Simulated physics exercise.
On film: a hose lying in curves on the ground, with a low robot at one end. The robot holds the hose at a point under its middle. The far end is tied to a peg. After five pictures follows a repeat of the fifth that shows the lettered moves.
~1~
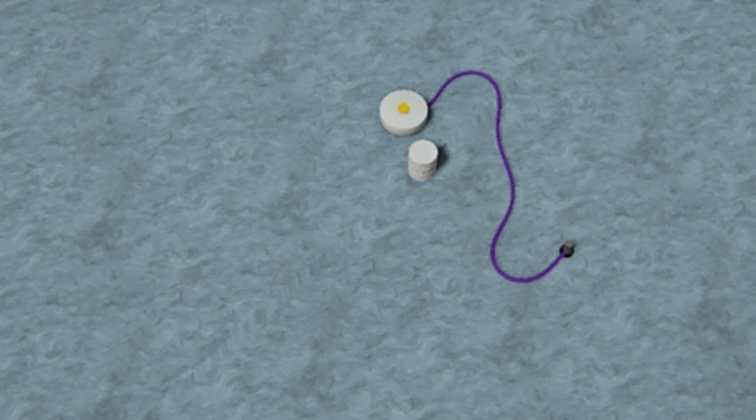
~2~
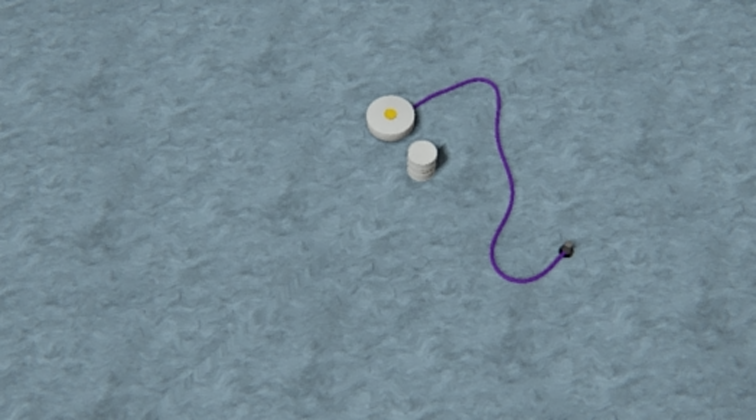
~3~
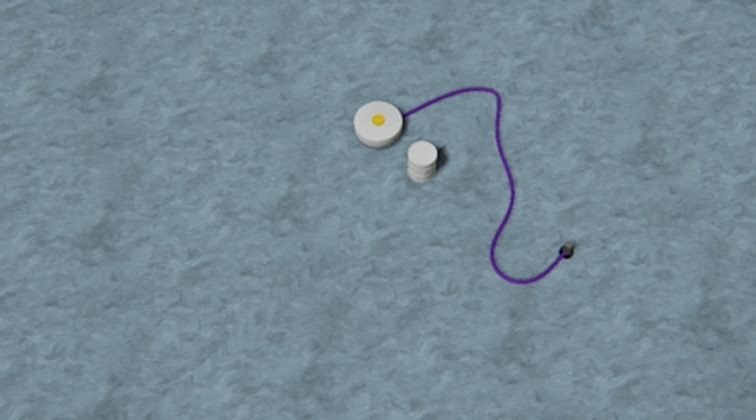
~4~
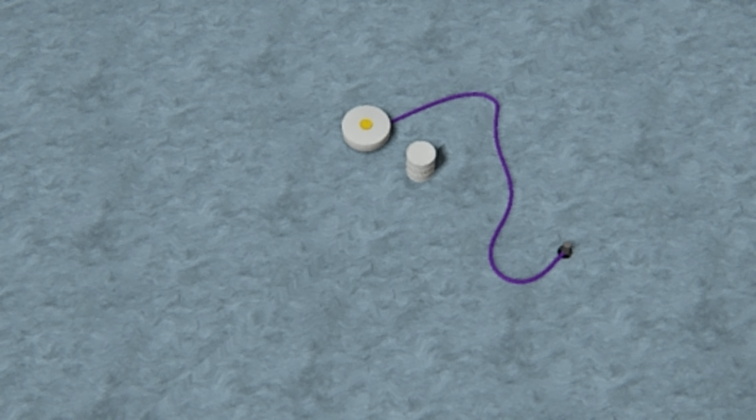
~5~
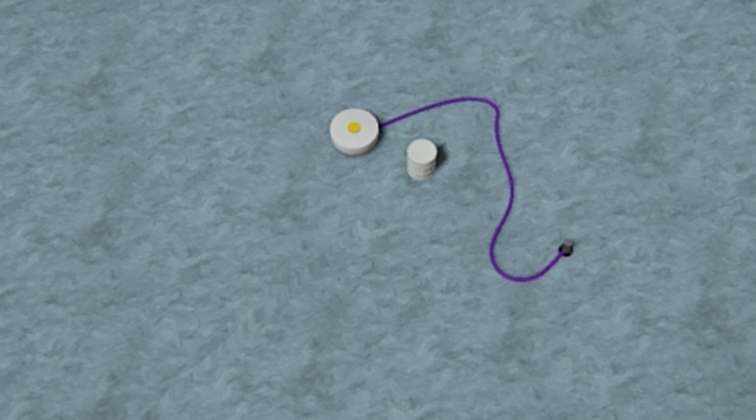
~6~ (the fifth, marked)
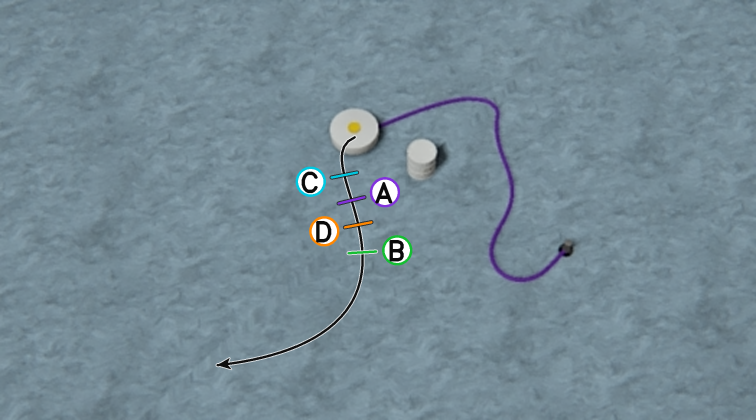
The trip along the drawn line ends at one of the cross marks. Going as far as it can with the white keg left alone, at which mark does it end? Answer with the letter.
At D, and not beyond.
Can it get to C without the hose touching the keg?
Yes.
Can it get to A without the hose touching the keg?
For that mark, yes.
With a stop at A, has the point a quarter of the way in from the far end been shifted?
No.
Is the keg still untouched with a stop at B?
For that mark, no.
On the marked copy, A at (352, 200); B at (362, 252); C at (344, 175); D at (358, 225); the route from (355, 137) via (360, 281) to (217, 365).
Taking D. A third of the way, robot (342, 160), middle of the hose (503, 158).
Two thirds of the way, robot (350, 192), middle of the hose (503, 158).
When it is over, robot (358, 220), middle of the hose (503, 158); nothing has been touched.
As for the rest, A is safe but short; B brings the hose against the keg; C is safe but short.
